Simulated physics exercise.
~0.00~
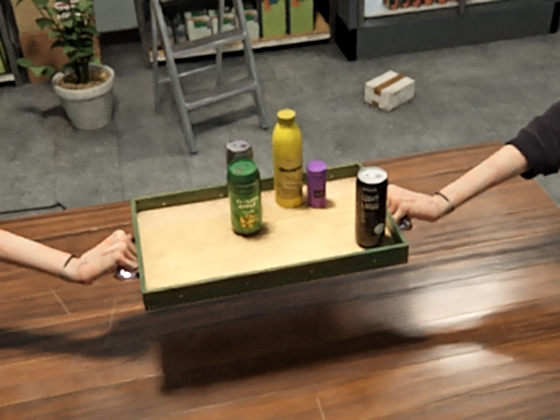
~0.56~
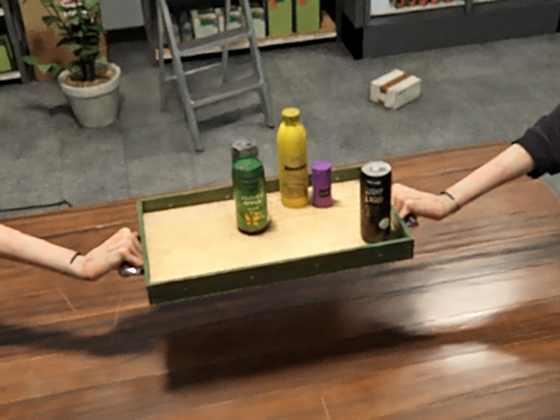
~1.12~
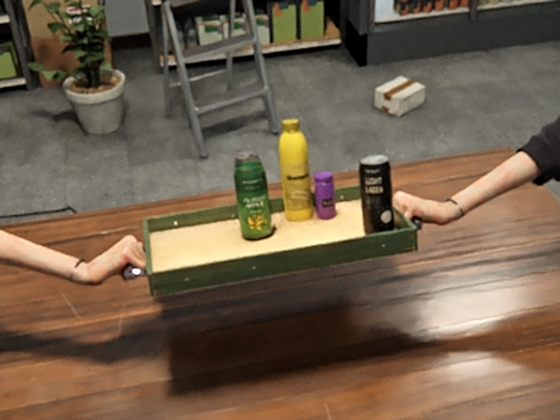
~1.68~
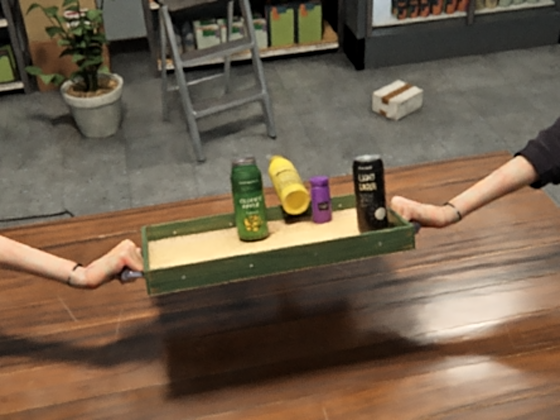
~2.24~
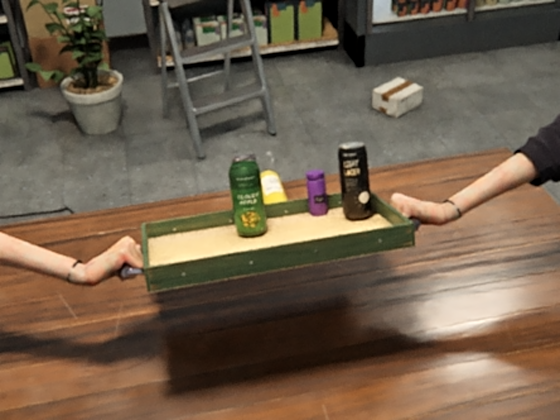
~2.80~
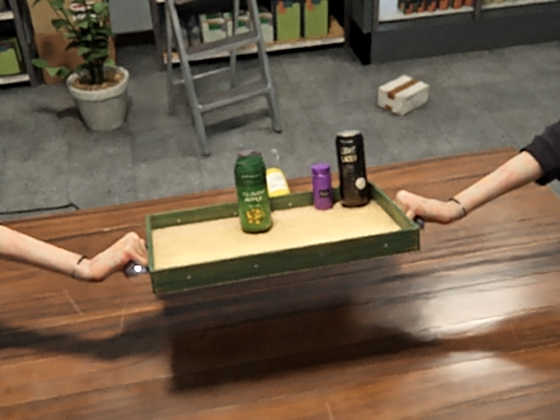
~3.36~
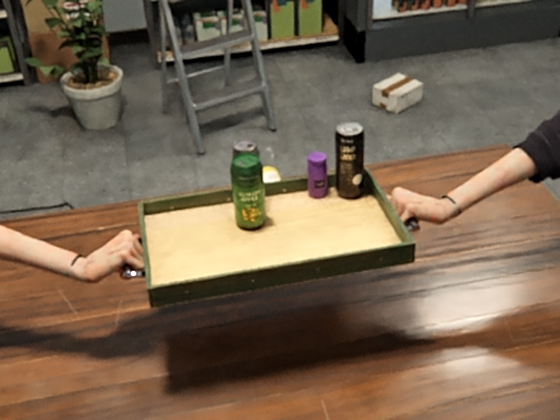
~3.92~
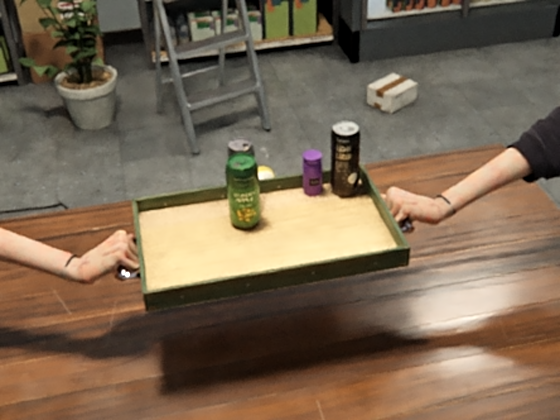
To begin with, two hands hold a green-rimmed tray above a wooden table, with a yellow bottle, a small purple shaker, a black can, a green can and a grey can standing on it. The hands tip the tray so its far edge dips, and the items lean with it. The yellow bottle topples over the far rim and comes to lie beyond it, while the black can and purple shaker shift towards the far side. The hands then level the tray again. At the end, the bottle lies off the tray, mostly hidden behind it, and the other four items remain standing.
